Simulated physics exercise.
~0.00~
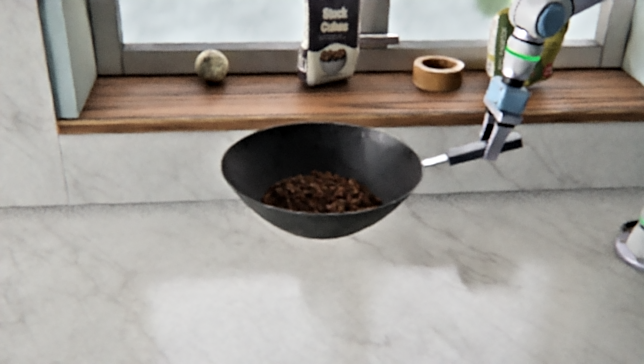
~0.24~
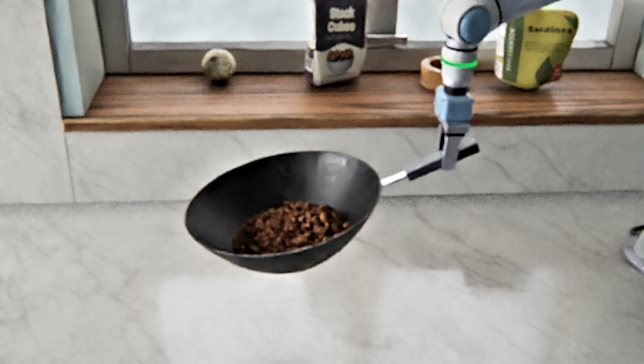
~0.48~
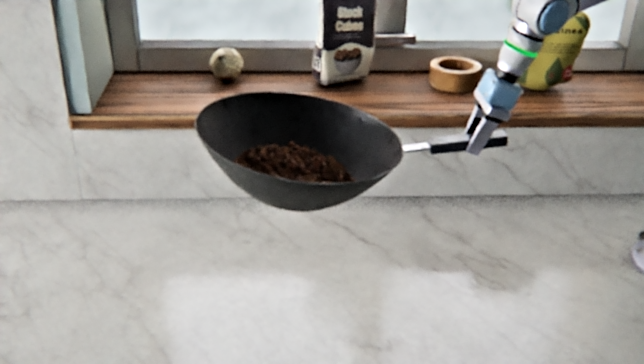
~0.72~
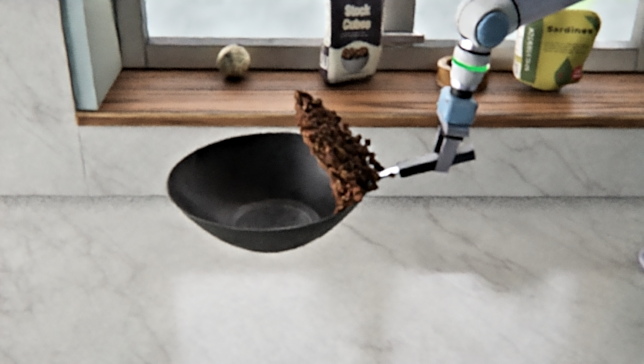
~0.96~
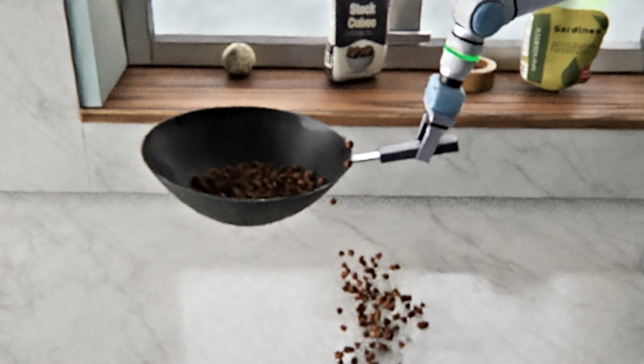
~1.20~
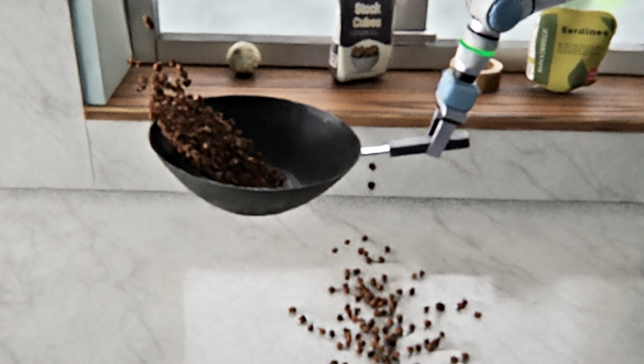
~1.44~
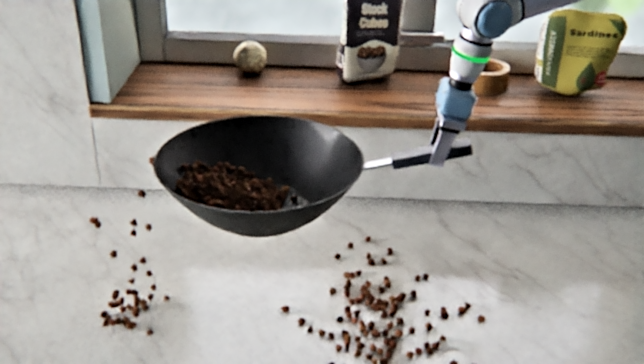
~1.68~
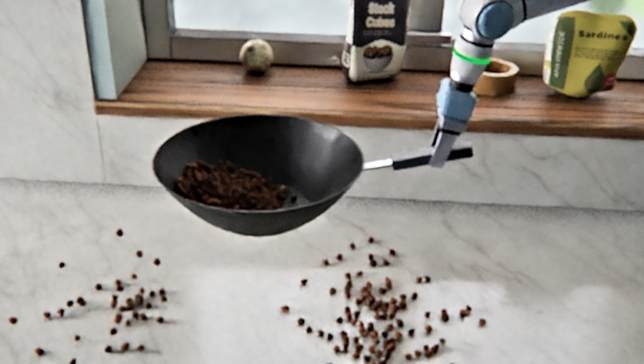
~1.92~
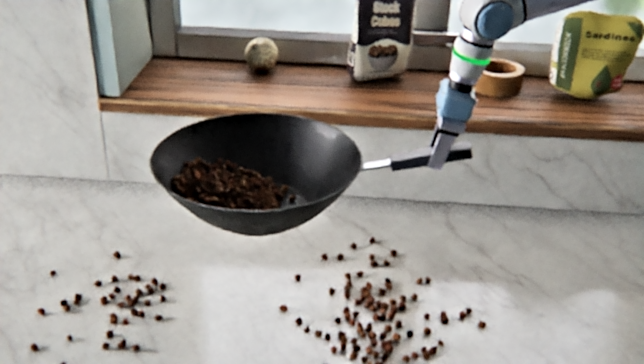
Dark wok held by a robot arm tossing brown pellets, spilling some right then left onto the marble surface, then holding still.
